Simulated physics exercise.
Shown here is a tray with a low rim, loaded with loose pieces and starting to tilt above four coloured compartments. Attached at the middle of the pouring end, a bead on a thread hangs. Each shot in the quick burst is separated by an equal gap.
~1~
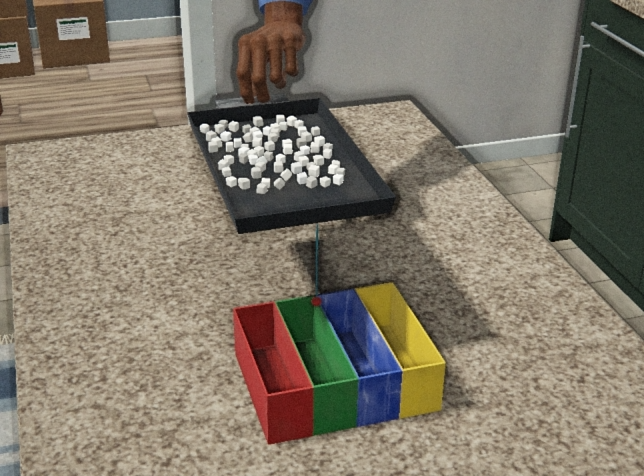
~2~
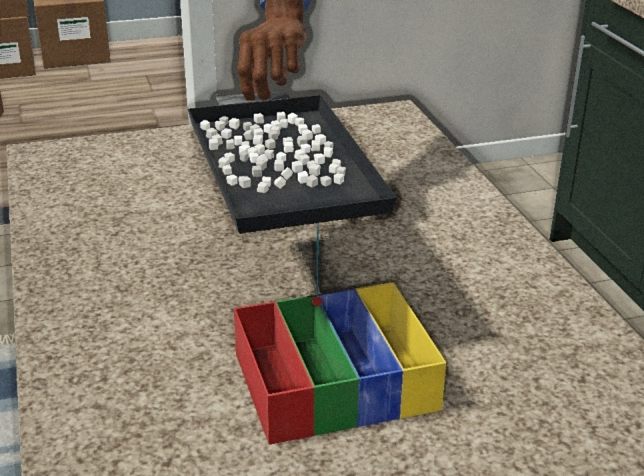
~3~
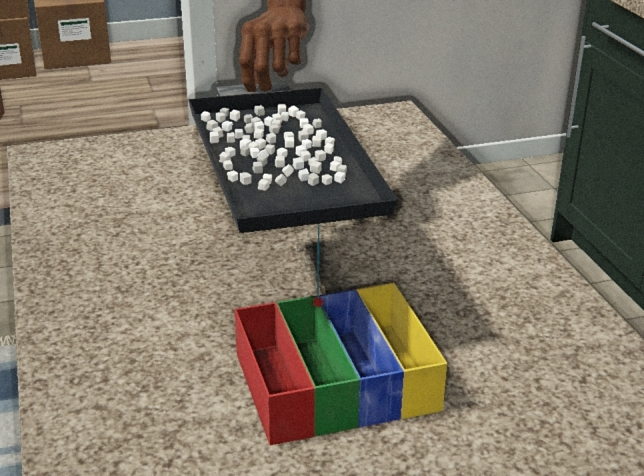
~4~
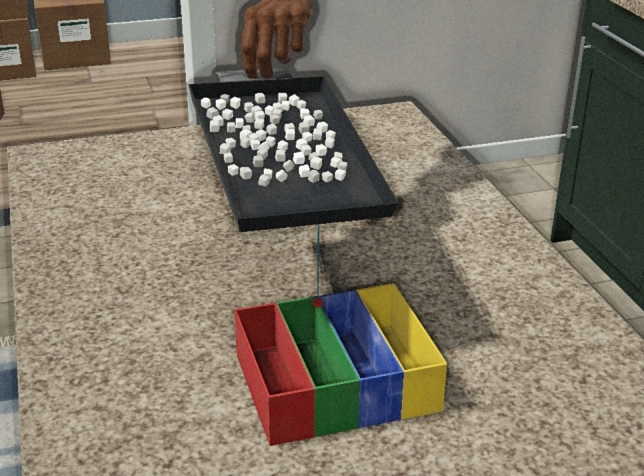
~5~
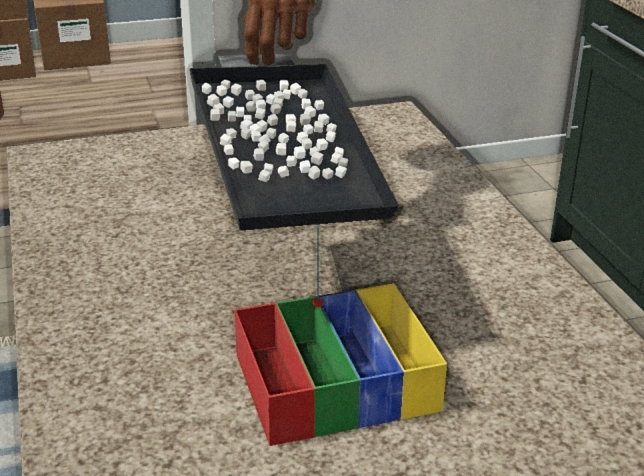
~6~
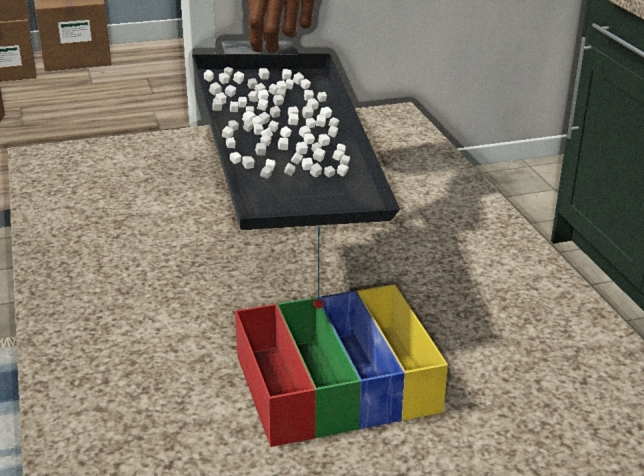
The video shows a hand at the far end of a dark tray of white cubes, above red, green, blue and yellow compartments on a speckled counter; the tray's far end gradually rises, steepening its tilt toward the compartments.
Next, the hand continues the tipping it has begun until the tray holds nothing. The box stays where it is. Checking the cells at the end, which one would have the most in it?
The yellow cell would have the most in it.
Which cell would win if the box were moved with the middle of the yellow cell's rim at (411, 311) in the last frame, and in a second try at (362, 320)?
Blue; the cell in yellow.
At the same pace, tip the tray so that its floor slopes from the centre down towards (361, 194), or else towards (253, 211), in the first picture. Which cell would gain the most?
The yellow cell, then the red cell.
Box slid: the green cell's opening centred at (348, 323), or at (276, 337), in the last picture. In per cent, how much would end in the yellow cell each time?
10 and 40 in a hundred.
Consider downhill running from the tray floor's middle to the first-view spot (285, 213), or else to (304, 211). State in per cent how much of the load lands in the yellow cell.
The first try would leave around 0 per cent there, the second around 10 per cent.
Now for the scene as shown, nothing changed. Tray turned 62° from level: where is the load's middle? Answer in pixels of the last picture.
The middle of the pieces lands at roughly (358, 196).
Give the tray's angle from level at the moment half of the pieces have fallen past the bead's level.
The angle is around 110°.
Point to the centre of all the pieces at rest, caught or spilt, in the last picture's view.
Centre at rest, last view: Approx. (391, 370).
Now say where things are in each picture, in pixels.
In the first frame, corners of the pouring end near (238, 217) and (391, 196), level; middle of the load near (268, 156), sugar cubes; bead on its thread near (316, 301); red cell near (290, 411); green cell near (335, 402); blue cell near (379, 394); yellow cell near (422, 386).
In the second frame, corners of the pouring end near (239, 216) and (392, 196), level; middle of the load near (269, 154).
In the third frame, corners of the pouring end near (240, 216) and (393, 198), tipped barely, lowest at the right corner; middle of the load near (270, 149).
In the fourth frame, corners of the pouring end near (241, 216) and (394, 201), tipped a little, lowest at the right corner; middle of the load near (270, 142).
In the fifth frame, corners of the pouring end near (242, 215) and (394, 204), tipped a little, lowest at the right corner; middle of the load near (271, 133).
In the sixth frame, corners of the pouring end near (244, 216) and (395, 207), tipped clearly, lowest at the right corner; middle of the load near (273, 126); red cell near (292, 413); green cell near (337, 404); blue cell near (381, 396); yellow cell near (424, 388).
Shortly afterwards, tray tipped steeply; all but a few on the tray; only a few falling or outside the box.
Next, tray tipped past a quarter turn; near two thirds on the tray; near a quarter in the blue cell; a little in the yellow cell; only a few in the green cell; a little falling or outside the box.
Some moments later, tray tipped past a quarter turn; near two thirds in the yellow cell; near a third in the blue cell; only a few in the green cell; a little falling or outside the box.
In the end, tray tipped past a quarter turn; near two thirds in the yellow cell; near a third in the blue cell; only a few in the green cell; none at all in the red cell; a little outside the box.
